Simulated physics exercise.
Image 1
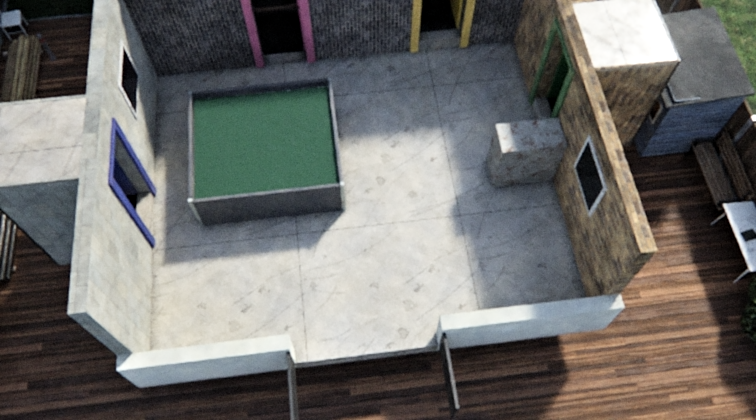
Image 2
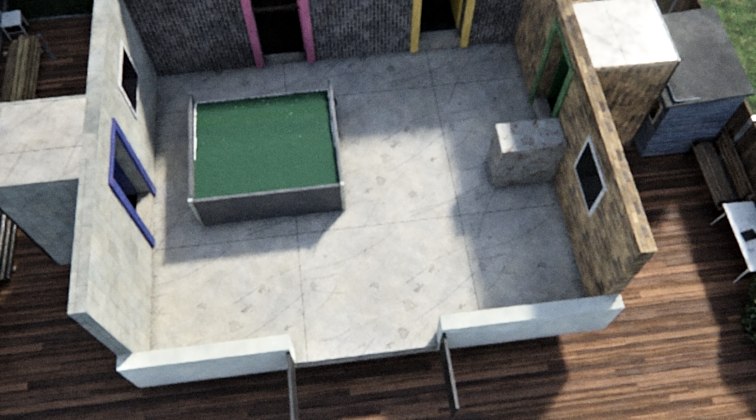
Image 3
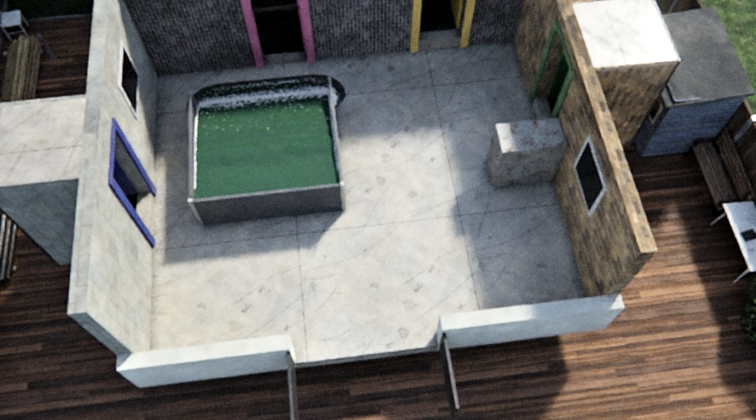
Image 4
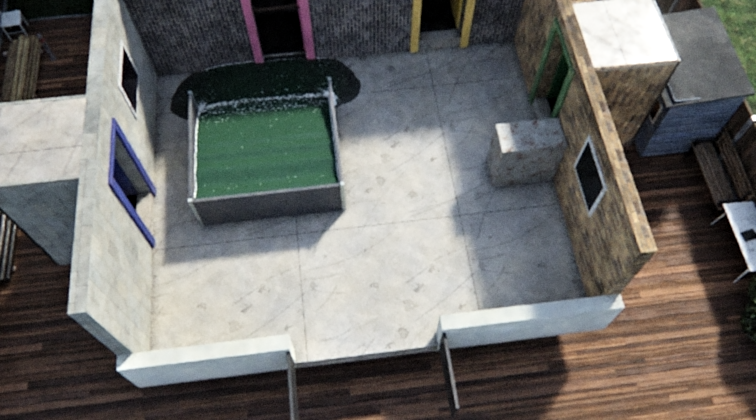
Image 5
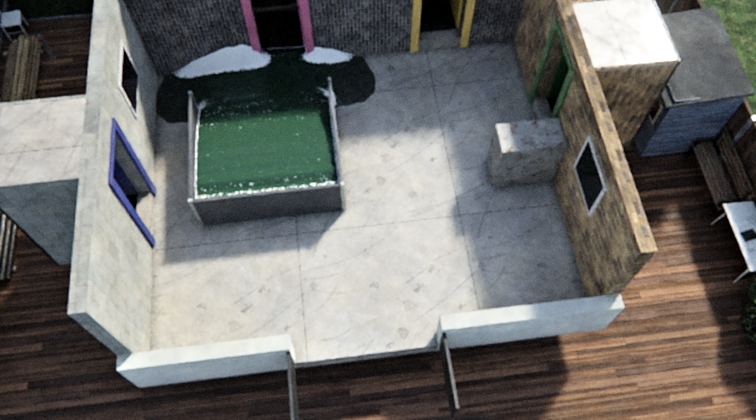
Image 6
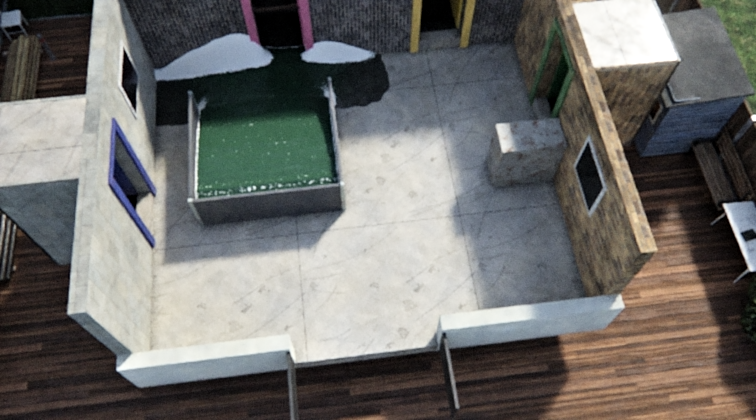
Green water burst out of the far side of a square tank in a walled courtyard, spread across the pale floor behind it, and washed up around the pink doorway with white foam.
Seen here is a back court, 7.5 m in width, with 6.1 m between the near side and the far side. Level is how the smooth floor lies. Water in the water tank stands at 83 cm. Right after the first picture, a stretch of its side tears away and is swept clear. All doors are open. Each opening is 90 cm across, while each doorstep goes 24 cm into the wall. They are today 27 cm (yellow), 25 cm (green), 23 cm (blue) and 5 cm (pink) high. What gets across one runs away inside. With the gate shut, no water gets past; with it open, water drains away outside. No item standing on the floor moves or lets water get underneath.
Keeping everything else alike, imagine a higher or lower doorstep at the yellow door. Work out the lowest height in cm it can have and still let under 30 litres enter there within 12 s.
The lowest such height is roughly 8 cm.
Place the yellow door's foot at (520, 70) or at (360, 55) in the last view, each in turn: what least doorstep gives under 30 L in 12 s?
You'd want about 18 cm there first, then about 20 cm.
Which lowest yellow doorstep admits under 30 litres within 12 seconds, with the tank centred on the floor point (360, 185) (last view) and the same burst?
Then close to 22 cm.
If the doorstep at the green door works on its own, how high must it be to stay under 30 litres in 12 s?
About 16 cm at green.
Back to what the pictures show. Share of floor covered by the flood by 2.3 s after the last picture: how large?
Some 50 per cent is wet.
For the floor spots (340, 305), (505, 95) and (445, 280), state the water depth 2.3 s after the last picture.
Roughly 0, 9 and 0 cm, in turn.
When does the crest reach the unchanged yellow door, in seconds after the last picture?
Peak time: About 6.5 s.
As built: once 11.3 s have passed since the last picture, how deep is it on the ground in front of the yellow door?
About 8.5 cm.
Then, 0.7 s after the last picture water covers 15 % of the floor, deepest (68 cm) near (166, 81); 5 cm at the yellow door, 0 litres in over its 27 cm doorstep.
Then, 2.3 s after the last picture water covers 50 % of the floor, deepest (38 cm) near (150, 367); 8 cm at the yellow door, 0 litres in over its 27 cm doorstep.
Then, 11.3 s after the last picture water covers 100 % of the floor, deepest (12 cm) near (150, 367); 8 cm at the yellow door, 0 litres in over its 27 cm doorstep.
At the yellow door as built, the water peaked near 13 cm, 6.7 s after the last picture.
With a doorstep of 7 cm, 45 litres would have come in within the 12 s; with 9.5 cm, 15 litres. So under 30 litres takes about 8 cm.
